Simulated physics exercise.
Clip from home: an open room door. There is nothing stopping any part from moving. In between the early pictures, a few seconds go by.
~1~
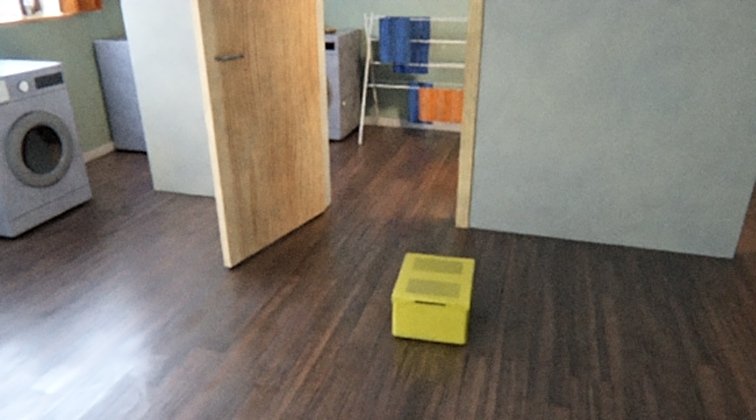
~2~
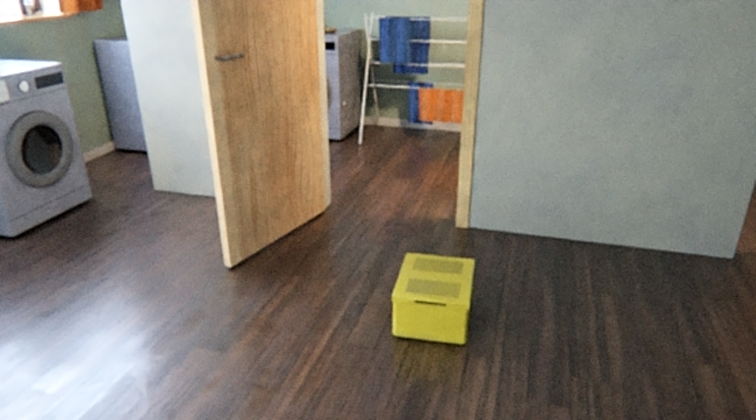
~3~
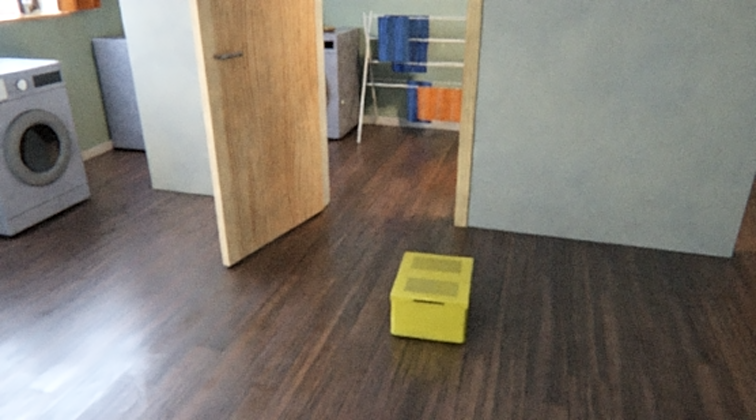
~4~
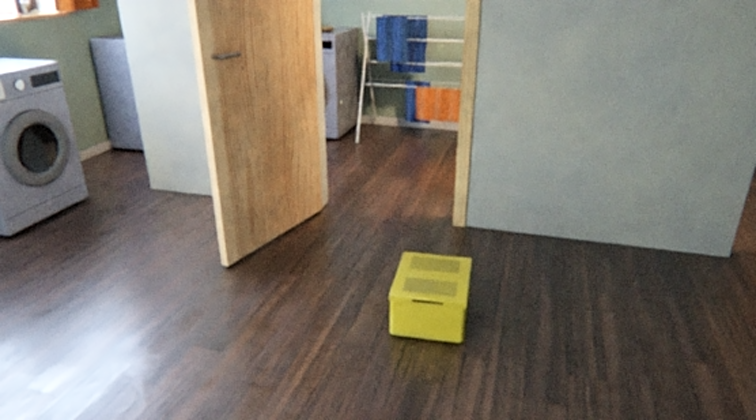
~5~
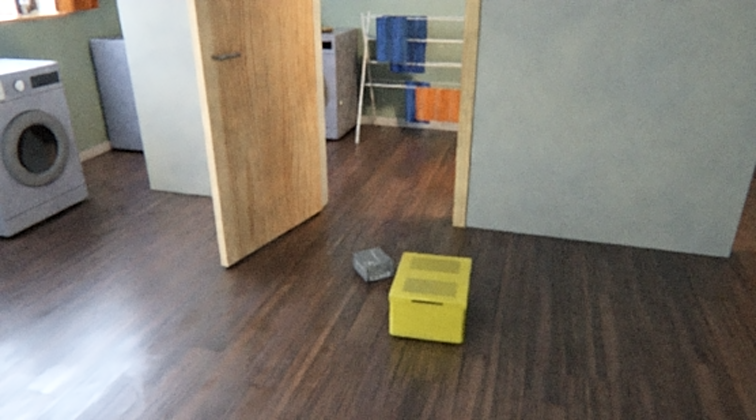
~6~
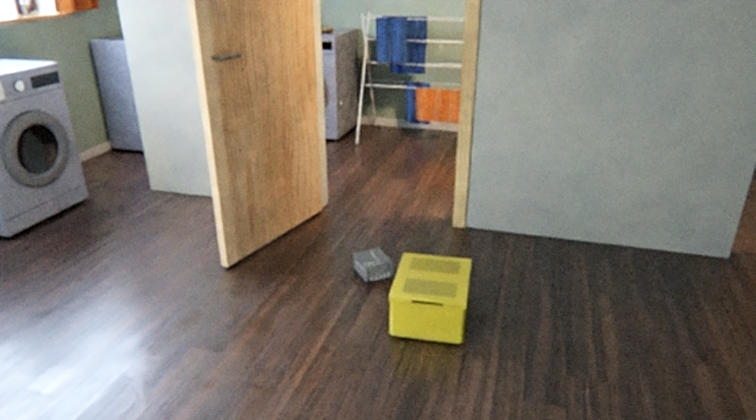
In a room with a dark wood floor, a door stood wide open and still near a yellow tote, and then a small grey box appeared on the floor just behind the tote's left side.
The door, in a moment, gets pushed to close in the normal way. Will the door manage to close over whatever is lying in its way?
Chances are the door will go the distance.
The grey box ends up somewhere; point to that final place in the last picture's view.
End point in the final view: About (430, 258).
Then, 1.00 s later than the last frame, open by 78°.
Then, 1.60 s later than the last frame, open by 52°; grey box moved a little near (385, 263).
Then, 1.90 s later than the last frame, open by 39°; grey box moved about its own width near (416, 259).
Then, 2.40 s later than the last frame, open by 18°; grey box moved well along near (430, 258).
When it is over, open by 0°; moved from the start, grey box; yellow tote as before. End places, in pixels of the last picture, grey box near (430, 258).
